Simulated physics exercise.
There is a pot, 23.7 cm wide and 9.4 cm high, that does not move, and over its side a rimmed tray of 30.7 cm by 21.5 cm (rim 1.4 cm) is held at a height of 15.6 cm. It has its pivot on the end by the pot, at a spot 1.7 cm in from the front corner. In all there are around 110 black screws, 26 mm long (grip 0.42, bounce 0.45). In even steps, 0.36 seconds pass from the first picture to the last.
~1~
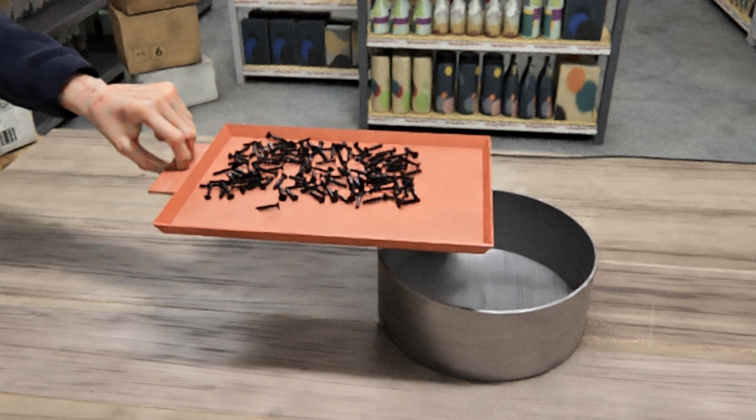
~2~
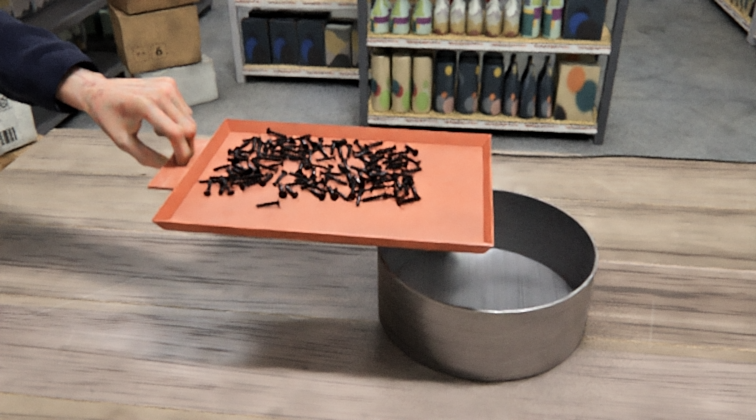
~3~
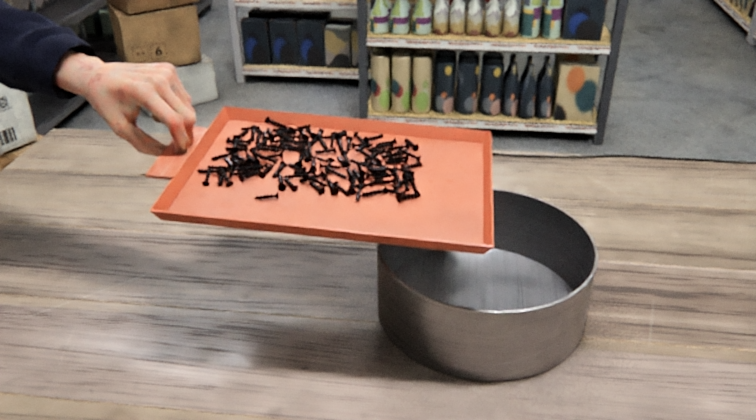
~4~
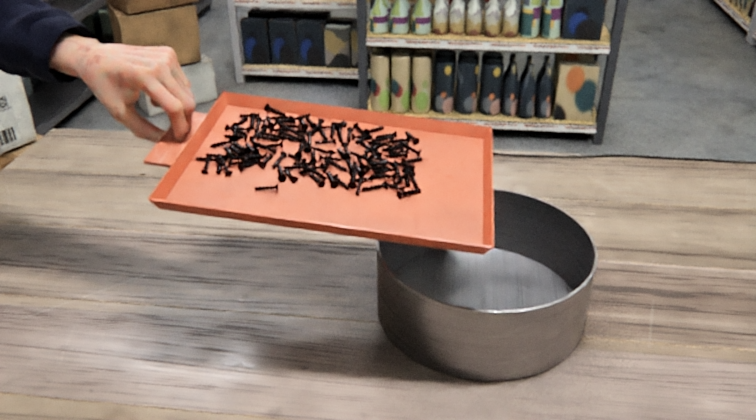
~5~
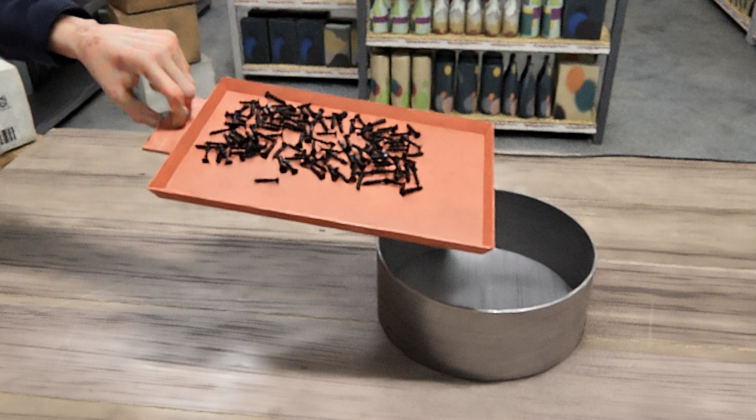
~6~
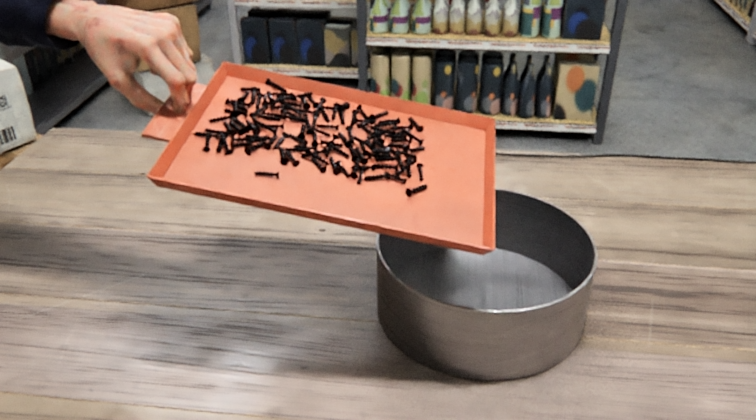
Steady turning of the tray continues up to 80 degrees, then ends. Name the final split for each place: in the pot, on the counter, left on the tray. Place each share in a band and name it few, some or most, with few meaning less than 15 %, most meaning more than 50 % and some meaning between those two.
In the end: Pot some, counter most, tray few.
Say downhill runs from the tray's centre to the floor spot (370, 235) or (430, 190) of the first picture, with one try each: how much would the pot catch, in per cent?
The share comes to about 0 in a hundred, then about 95 in a hundred.
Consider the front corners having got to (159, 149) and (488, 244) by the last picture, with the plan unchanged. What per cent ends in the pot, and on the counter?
That works out as pot 35 and counter 65.
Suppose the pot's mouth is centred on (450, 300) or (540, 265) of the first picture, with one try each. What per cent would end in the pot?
Estimates: 100 in a hundred and 80 in a hundred.
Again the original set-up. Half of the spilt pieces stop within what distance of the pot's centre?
I'd say close to 18 centimetres.
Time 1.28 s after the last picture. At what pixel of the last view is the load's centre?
Expected load position: Near (489, 365).
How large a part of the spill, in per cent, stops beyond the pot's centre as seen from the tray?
Near 80 in a hundred.
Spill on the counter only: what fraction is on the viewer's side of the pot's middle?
I'd put it at around 100 per cent.
Then, 0.77 s after the last picture, tilt 44 degrees; the tray holds 90 %, the pot 0 %.
Then, 1.28 s after the last picture, tilt 65 degrees; the tray holds 40 %, the pot 25 %.
Then, 1.87 s after the last picture, tilt 80 degrees; the tray holds 0 %, the pot 40 %.
In the end, pot 40 %, counter 60 %, tray 0 %.
